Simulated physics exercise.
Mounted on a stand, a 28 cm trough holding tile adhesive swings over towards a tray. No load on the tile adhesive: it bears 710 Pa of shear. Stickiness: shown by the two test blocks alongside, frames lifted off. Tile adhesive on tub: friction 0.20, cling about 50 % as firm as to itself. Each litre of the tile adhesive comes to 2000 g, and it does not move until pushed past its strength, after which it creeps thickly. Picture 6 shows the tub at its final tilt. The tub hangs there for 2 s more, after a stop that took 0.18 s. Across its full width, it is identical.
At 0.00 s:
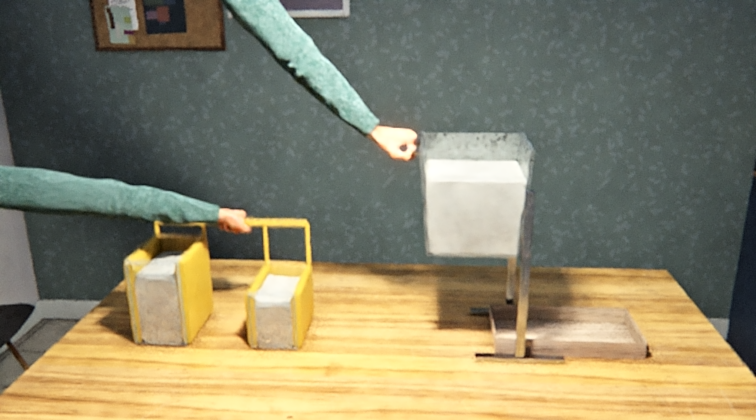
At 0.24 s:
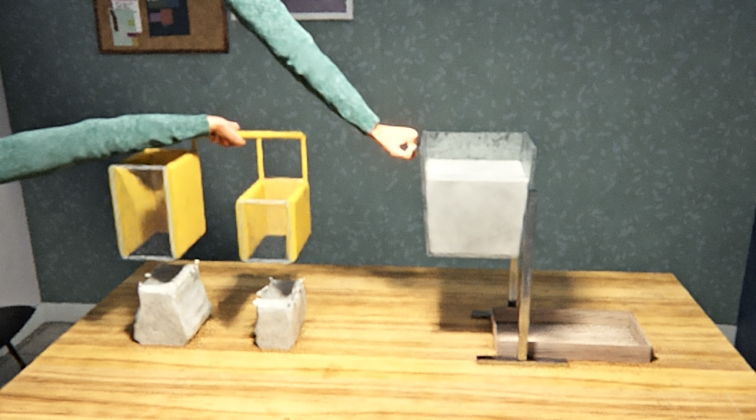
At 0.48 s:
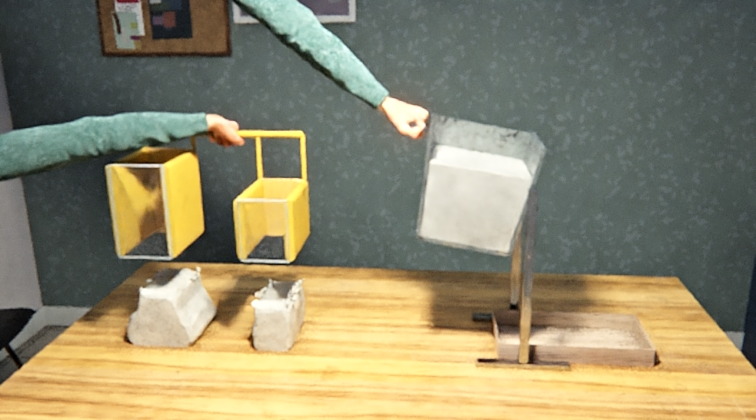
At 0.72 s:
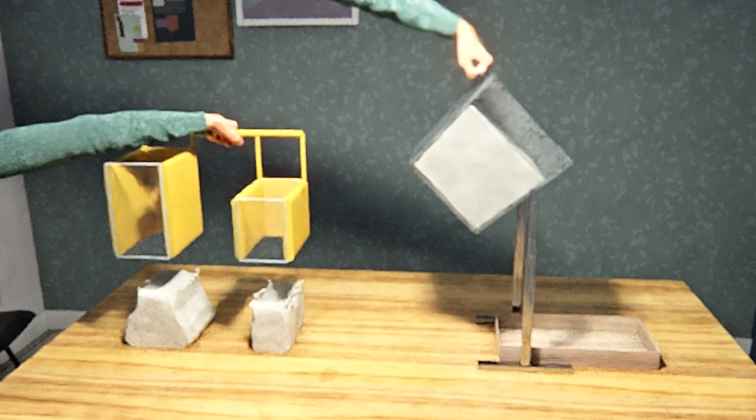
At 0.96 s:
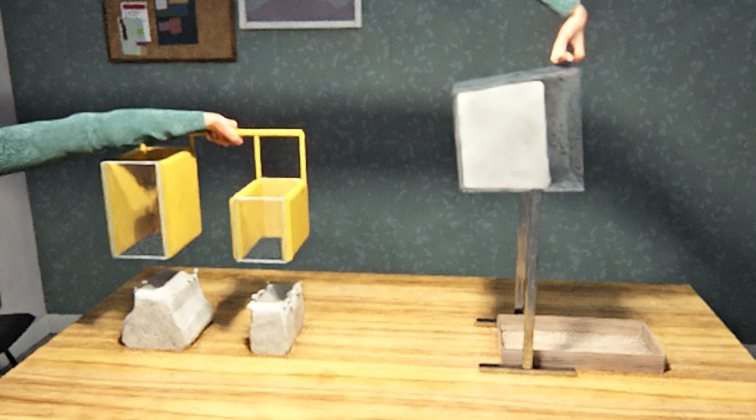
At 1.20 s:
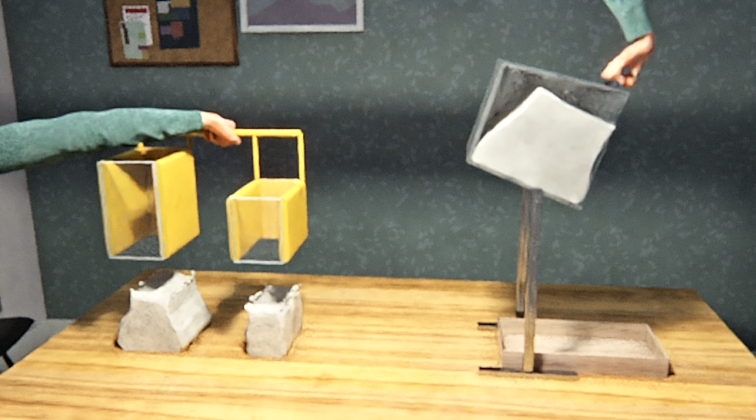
A clear tub of pale paste sat upright while one hand lifted yellow covers off two grey lumps, the left one sagging; then another hand swung the tub rightward past its side, the paste slumping inside.
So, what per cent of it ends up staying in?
Expect roughly 0 %.
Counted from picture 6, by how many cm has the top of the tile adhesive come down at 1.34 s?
Roughly 11 cm.
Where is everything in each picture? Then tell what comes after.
In the first frame, handle-side rim at (423, 150), tilt 0 degrees; crest of the tile adhesive at (507, 181); block heights 21 cm, 14 cm (left to right).
In the second frame, handle-side rim at (424, 148), tilt 0 degrees; crest of the tile adhesive at (508, 180); block heights 18 cm, 14 cm (left to right).
In the third frame, handle-side rim at (434, 129), tilt 10 degrees; crest of the tile adhesive at (436, 162); block heights 16 cm, 14 cm (left to right).
In the fourth frame, handle-side rim at (495, 79), tilt 47 degrees; crest of the tile adhesive at (474, 108); block heights 16 cm, 14 cm (left to right).
In the fifth frame, handle-side rim at (580, 73), tilt 84 degrees; crest of the tile adhesive at (539, 83); block heights 16 cm, 14 cm (left to right).
In the sixth frame, handle-side rim at (627, 97), tilt 108 degrees; crest of the tile adhesive at (544, 90); block heights 16 cm, 14 cm (left to right).
After 1.34 s, the tub is at 108 degrees and holds 59 %.
After 1.51 s, the tub is at 108 degrees and holds 27 %.
After 1.68 s, the tub is at 108 degrees and holds 0 %.
After 1.85 s, the tub is at 108 degrees and holds 0 %.
After 3.20 s, the tub is at 108 degrees and holds 0 %.
